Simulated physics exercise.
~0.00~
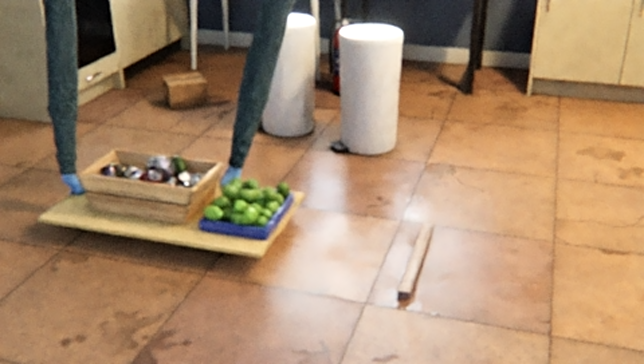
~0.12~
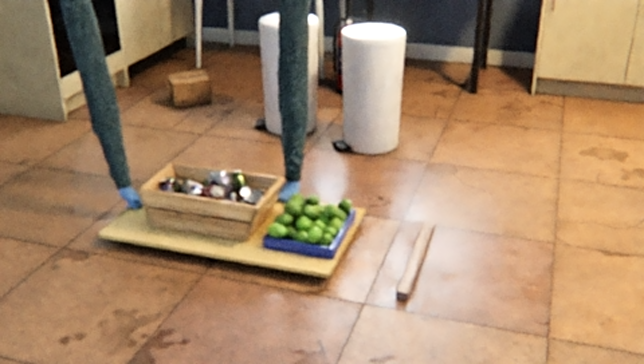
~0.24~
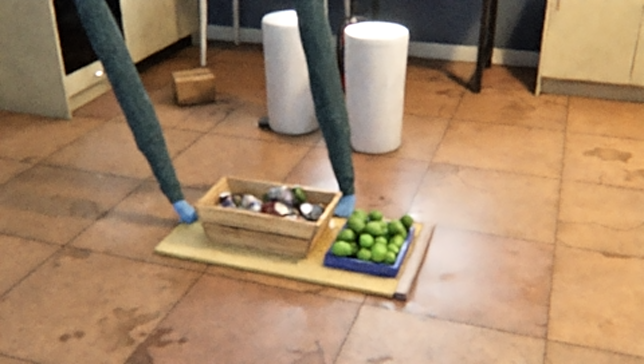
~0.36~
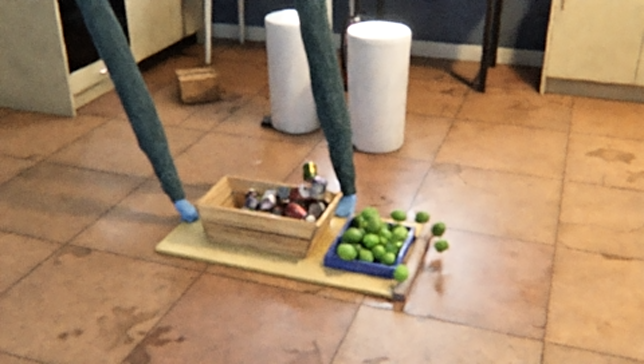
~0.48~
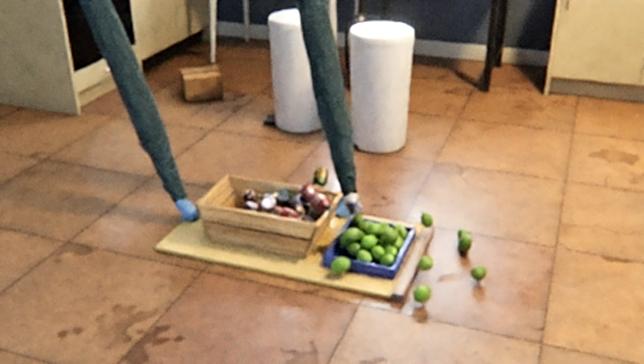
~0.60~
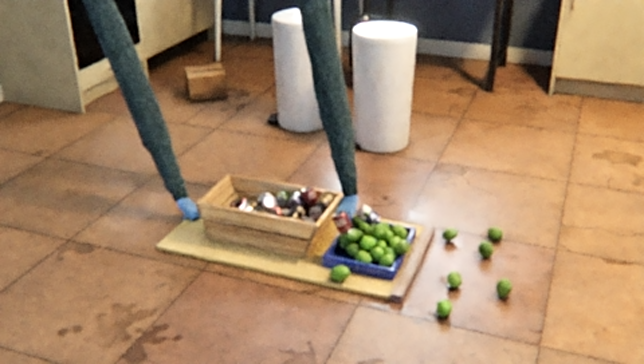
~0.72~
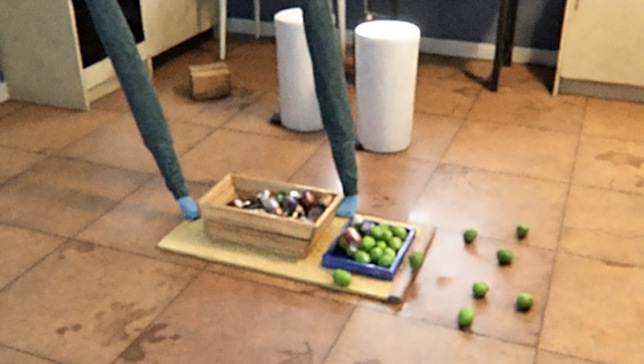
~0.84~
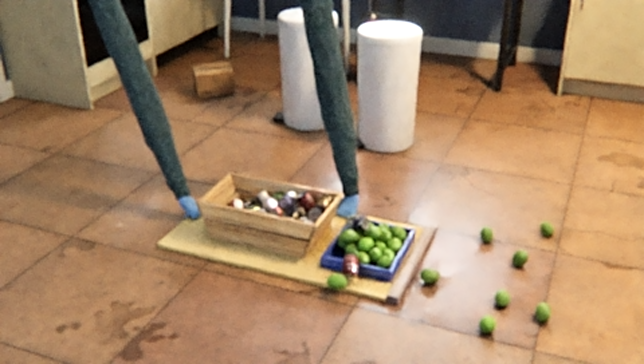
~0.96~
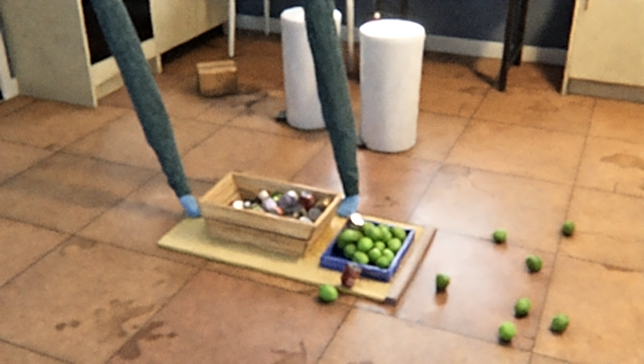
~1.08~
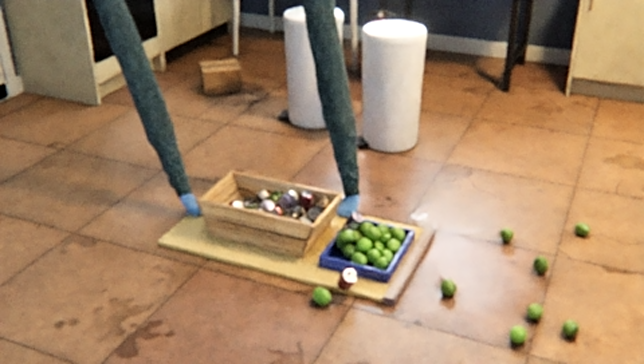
Two long blue-green arms with blue-gloved hands carry a pale board holding a wooden crate of small cans and, on its right, a blue crate of green limes. The view looks down on a kitchen's brown tiled floor, with two white cylinders behind and a wooden strip lying ahead. The board slides rightward and down until it stops against the strip. Limes spill over the blue crate's right side, while a few cans tumble out of the wooden crate toward the limes. The limes roll away right and slow, ending scattered across the tiles, as the hands stay on the board and most of both loads remains inside.
